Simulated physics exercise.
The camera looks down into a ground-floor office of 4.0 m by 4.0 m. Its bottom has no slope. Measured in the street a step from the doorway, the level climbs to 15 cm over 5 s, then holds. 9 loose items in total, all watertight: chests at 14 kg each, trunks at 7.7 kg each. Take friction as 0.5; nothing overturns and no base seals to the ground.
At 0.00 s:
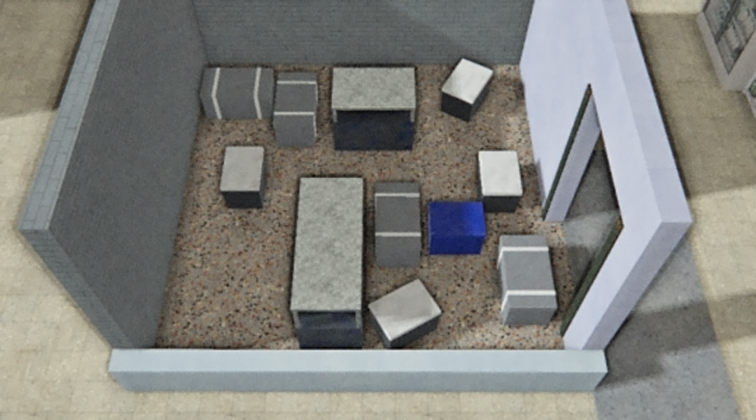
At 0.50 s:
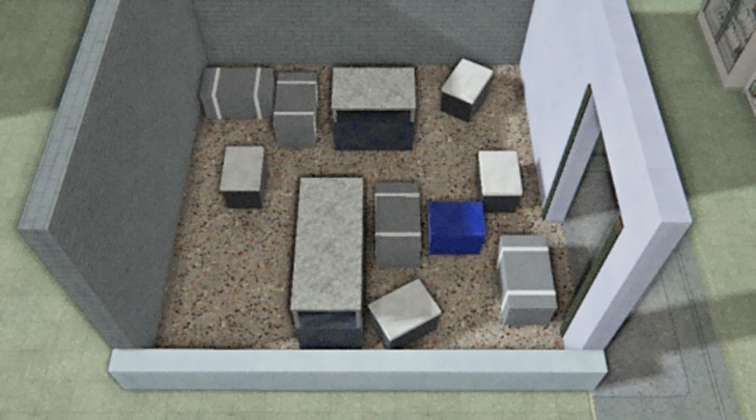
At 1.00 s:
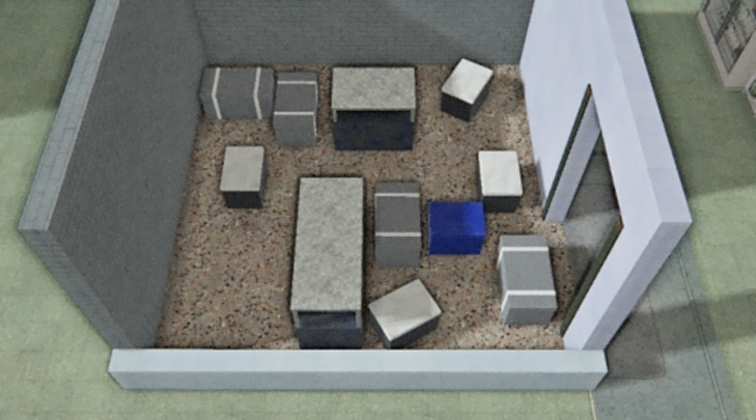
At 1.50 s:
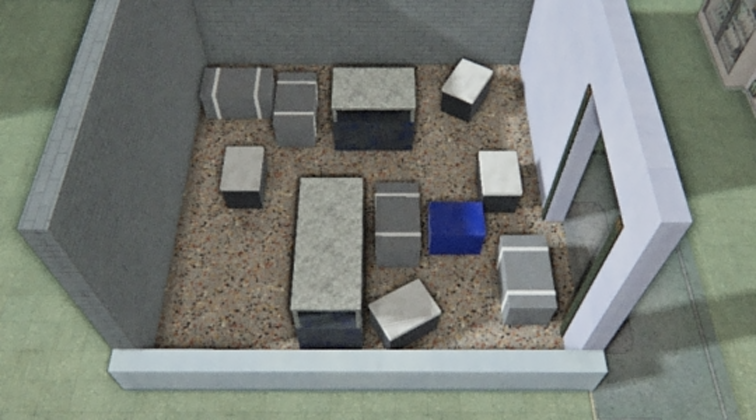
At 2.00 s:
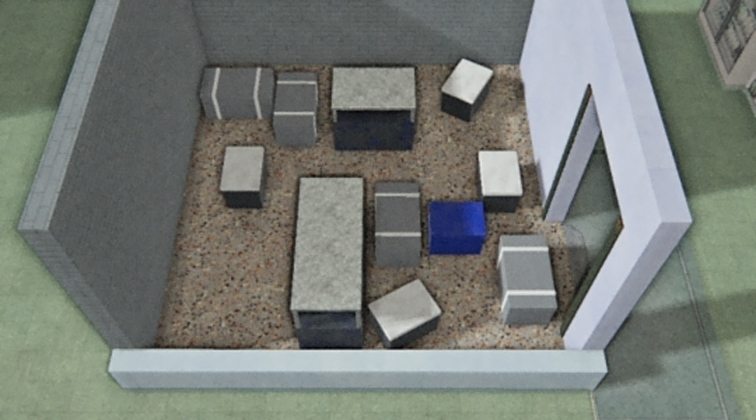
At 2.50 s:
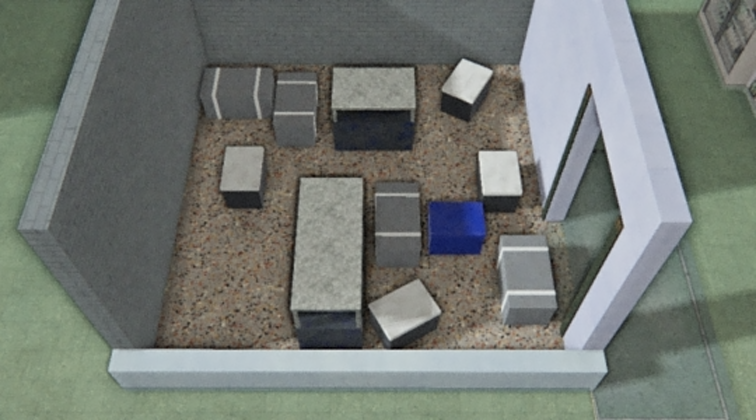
In a small walled room seen from above, grey and white boxes and a blue chest sat still on a speckled floor, while the ground outside turned from pale tan to green.
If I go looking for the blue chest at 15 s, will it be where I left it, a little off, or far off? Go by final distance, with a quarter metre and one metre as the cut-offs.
You will find it far off.
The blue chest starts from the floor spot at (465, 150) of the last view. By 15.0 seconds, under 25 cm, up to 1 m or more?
It creeps a little.
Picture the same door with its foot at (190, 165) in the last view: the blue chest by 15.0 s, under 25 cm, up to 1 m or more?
The blue chest ends up a little way over.
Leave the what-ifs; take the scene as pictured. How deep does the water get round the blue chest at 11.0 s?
Around 5 cm.
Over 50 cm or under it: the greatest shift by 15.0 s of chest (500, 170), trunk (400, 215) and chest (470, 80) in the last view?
Note - in order: Smaller; farther; smaller.
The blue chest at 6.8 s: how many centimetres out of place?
Roughly 30 centimetres by that point.
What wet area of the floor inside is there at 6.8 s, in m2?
That flooded area is roughly 6.5 m2.
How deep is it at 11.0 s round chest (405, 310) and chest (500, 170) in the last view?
Around 11 cm and 5 cm.
After 3.5 s the blue chest is near (457, 218), 0.0 m from its start, aground; 0 afloat.
After 6.8 s the blue chest is near (434, 207), 0.3 m from its start, aground; 2 afloat.
After 11.0 s the blue chest is near (482, 117), 1.4 m from its start, aground; 3 afloat.
After 15.0 s the blue chest is near (509, 105), 1.7 m from its start, aground; 7 afloat.
